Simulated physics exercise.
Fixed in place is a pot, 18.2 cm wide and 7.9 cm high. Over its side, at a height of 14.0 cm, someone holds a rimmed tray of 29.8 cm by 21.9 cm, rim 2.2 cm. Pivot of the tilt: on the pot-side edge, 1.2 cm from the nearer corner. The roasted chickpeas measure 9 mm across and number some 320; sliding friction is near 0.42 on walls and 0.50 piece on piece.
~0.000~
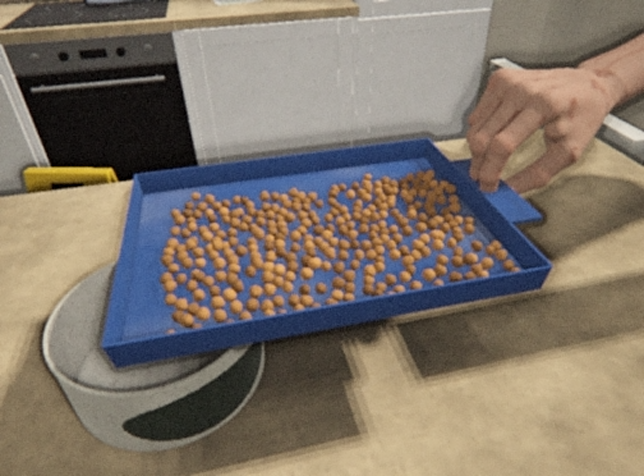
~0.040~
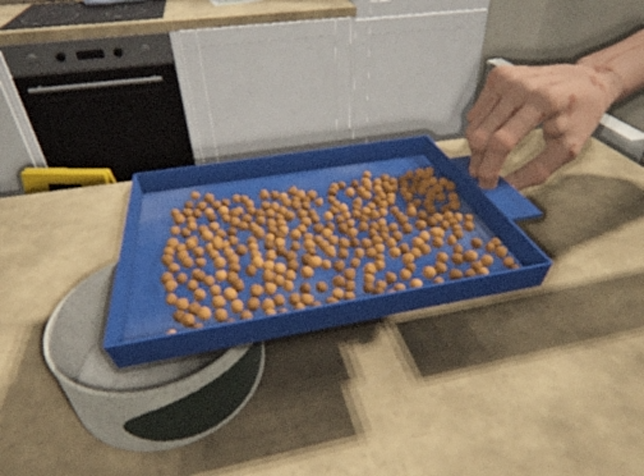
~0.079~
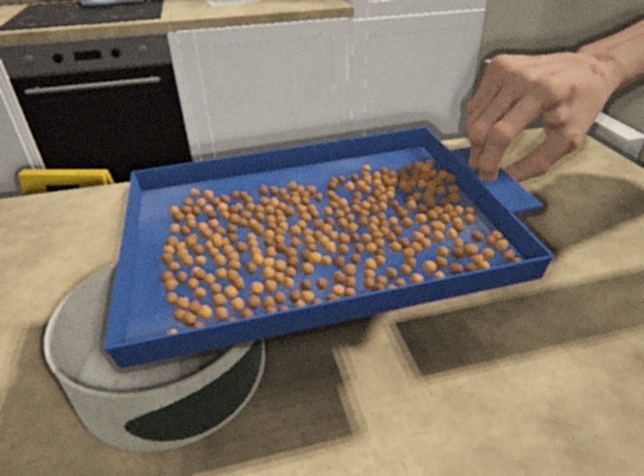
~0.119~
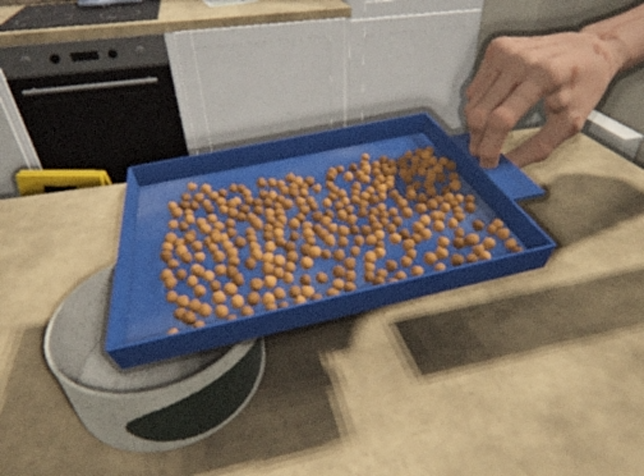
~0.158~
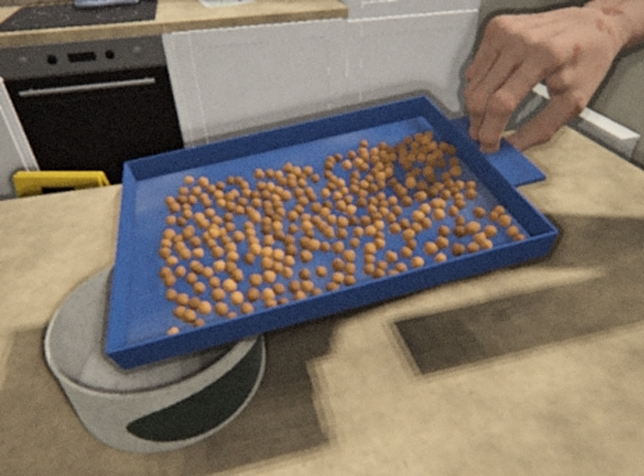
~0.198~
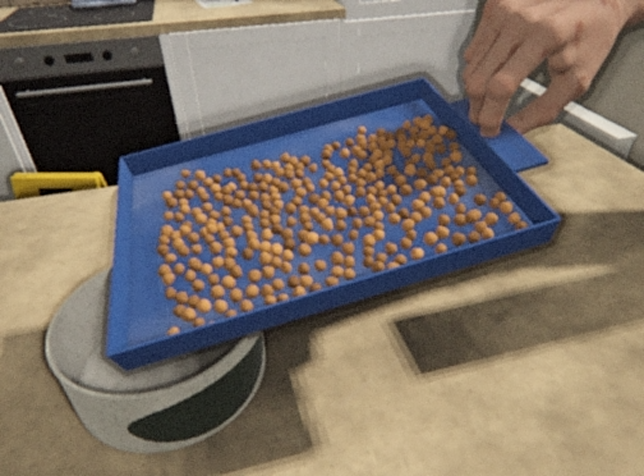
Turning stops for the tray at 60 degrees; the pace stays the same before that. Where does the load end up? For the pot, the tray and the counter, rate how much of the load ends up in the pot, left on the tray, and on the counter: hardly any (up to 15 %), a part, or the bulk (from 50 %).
Pot: Hardly any; left on the tray: The bulk; counter: Hardly any.
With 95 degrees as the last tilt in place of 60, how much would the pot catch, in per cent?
It would land at about 0 percent.
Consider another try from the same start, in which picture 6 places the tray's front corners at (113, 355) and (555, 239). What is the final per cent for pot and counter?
Pot 0; counter 5.
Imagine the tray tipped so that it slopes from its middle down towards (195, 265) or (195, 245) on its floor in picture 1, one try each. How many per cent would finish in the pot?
About 5 and 5 per cent.
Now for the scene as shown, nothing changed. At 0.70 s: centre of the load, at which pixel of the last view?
The middle of the load should be near (204, 214) then.
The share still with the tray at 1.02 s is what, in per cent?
About 95%.
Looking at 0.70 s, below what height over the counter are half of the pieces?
About 22 cm.
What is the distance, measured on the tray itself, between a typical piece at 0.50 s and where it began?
Roughly 4 cm.
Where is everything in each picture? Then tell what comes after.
The first picture shows tray tilt 0 degrees, front corners at (107, 343) and (548, 265); middle of the pieces at (326, 236); pot at (155, 308).
The second picture shows tray tilt 1 degrees, front corners at (109, 344) and (548, 262); middle of the pieces at (326, 234).
The third picture shows tray tilt 2 degrees, front corners at (110, 345) and (549, 255); middle of the pieces at (326, 230).
The fourth picture shows tray tilt 5 degrees, front corners at (110, 347) and (551, 243), lowest corner left front; middle of the pieces at (325, 222).
The fifth picture shows tray tilt 8 degrees, front corners at (111, 349) and (553, 231), lowest corner left front; middle of the pieces at (324, 213).
The sixth picture shows tray tilt 11 degrees, front corners at (111, 351) and (555, 218), lowest corner left front; middle of the pieces at (322, 204); pot at (157, 311). Its pace works out near 80 degrees a second.
After 0.50 s, tilt 35 degrees; the tray holds 100 %, the pot 0 %.
Then, at 0.70 s, tilt 51 degrees; the tray holds 100 %, the pot 0 %.
After 1.02 s, tilt 60 degrees; the tray holds 95 %, the pot 0 %.
By 1.8 s all is still; pot 0 %, tray 95 %, counter 5 %.
